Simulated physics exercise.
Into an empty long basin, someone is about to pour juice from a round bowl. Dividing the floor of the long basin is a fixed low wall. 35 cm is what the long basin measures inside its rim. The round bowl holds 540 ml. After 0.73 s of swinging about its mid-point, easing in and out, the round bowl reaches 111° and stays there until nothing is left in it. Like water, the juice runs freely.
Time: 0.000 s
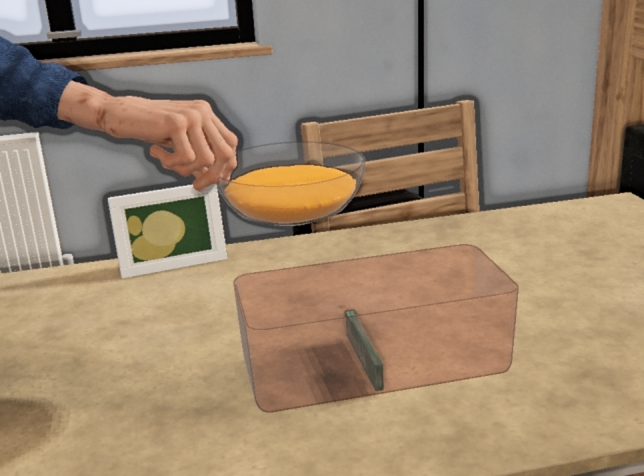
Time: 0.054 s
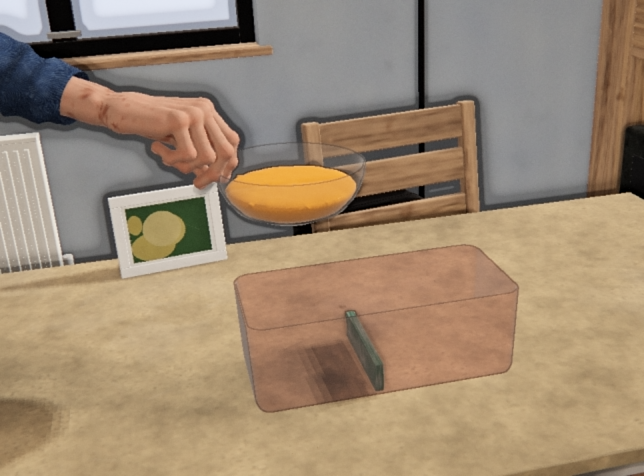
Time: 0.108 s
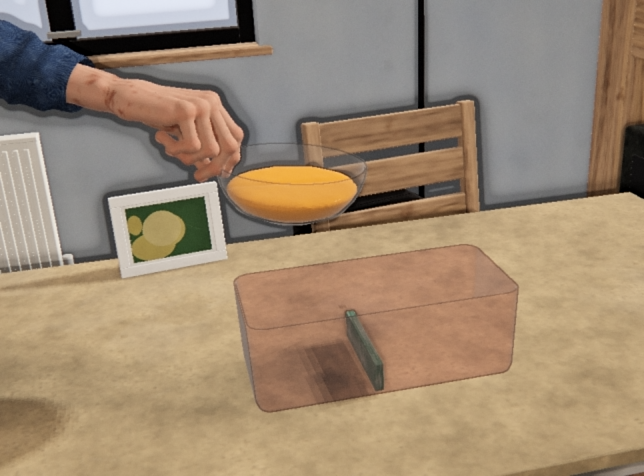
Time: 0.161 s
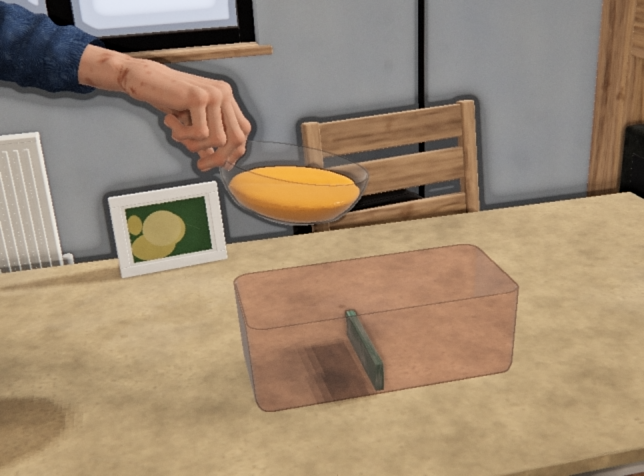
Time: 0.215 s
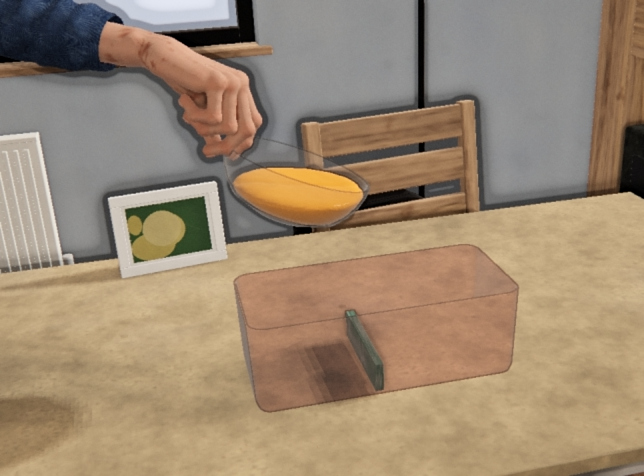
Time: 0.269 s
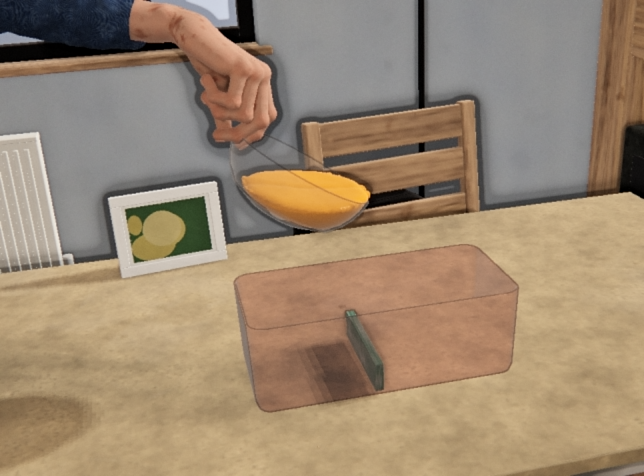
A hand slowly tilts a clear bowl of orange juice rightward above a wooden table.
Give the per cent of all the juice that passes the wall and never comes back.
I would say 78 percent.
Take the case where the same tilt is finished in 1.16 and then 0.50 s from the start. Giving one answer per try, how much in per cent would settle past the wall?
85 per cent first, 75 per cent second.
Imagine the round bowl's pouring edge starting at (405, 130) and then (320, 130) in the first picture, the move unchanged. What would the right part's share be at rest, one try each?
In turn about 80 and 55 per cent.
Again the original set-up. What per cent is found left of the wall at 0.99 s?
Roughly 20 per cent.
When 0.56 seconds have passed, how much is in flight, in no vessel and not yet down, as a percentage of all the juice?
Around 24 in a hundred.
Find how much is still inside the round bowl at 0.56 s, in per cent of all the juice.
Close to 4 in a hundred.
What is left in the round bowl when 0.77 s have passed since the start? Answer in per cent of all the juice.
Share remaining: Approx. 0 %.
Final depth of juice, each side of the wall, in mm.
Left part about 4 mm deep, right part about 16 mm deep.
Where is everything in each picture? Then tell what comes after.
The first picture shows tilt 0°; pouring edge (361, 156); surface from (224, 191) to (353, 176); the long basin's rim runs from (240, 304) to (496, 267); the wall's top is at (363, 337).
The second picture shows tilt 2°; pouring edge (362, 158); surface from (224, 190) to (353, 177).
The third picture shows tilt 6°; pouring edge (364, 163); surface from (225, 187) to (355, 179).
The fourth picture shows tilt 13°; pouring edge (365, 171); surface from (228, 185) to (356, 182).
The fifth picture shows tilt 22°; pouring edge (366, 183); surface from (232, 184) to (360, 185).
The sixth picture shows tilt 33°; pouring edge (364, 197); surface from (242, 184) to (361, 187); 2 per cent is over the edge.
By 0.56 s the tilt is 96° and 4 per cent is still to pour, 0 is left of the wall and 71 right of it.
By 0.77 s the tilt is 111° and 0 per cent is still to pour, 18 is left of the wall and 79 right of it.
By 0.99 s the tilt is 111° and 0 per cent is still to pour, 20 is left of the wall and 78 right of it.
By 1.23 s the tilt is 111° and 0 per cent is still to pour, 20 is left of the wall and 78 right of it.
At rest 20 per cent lies left of the wall, 78 right of it and 2 outside.
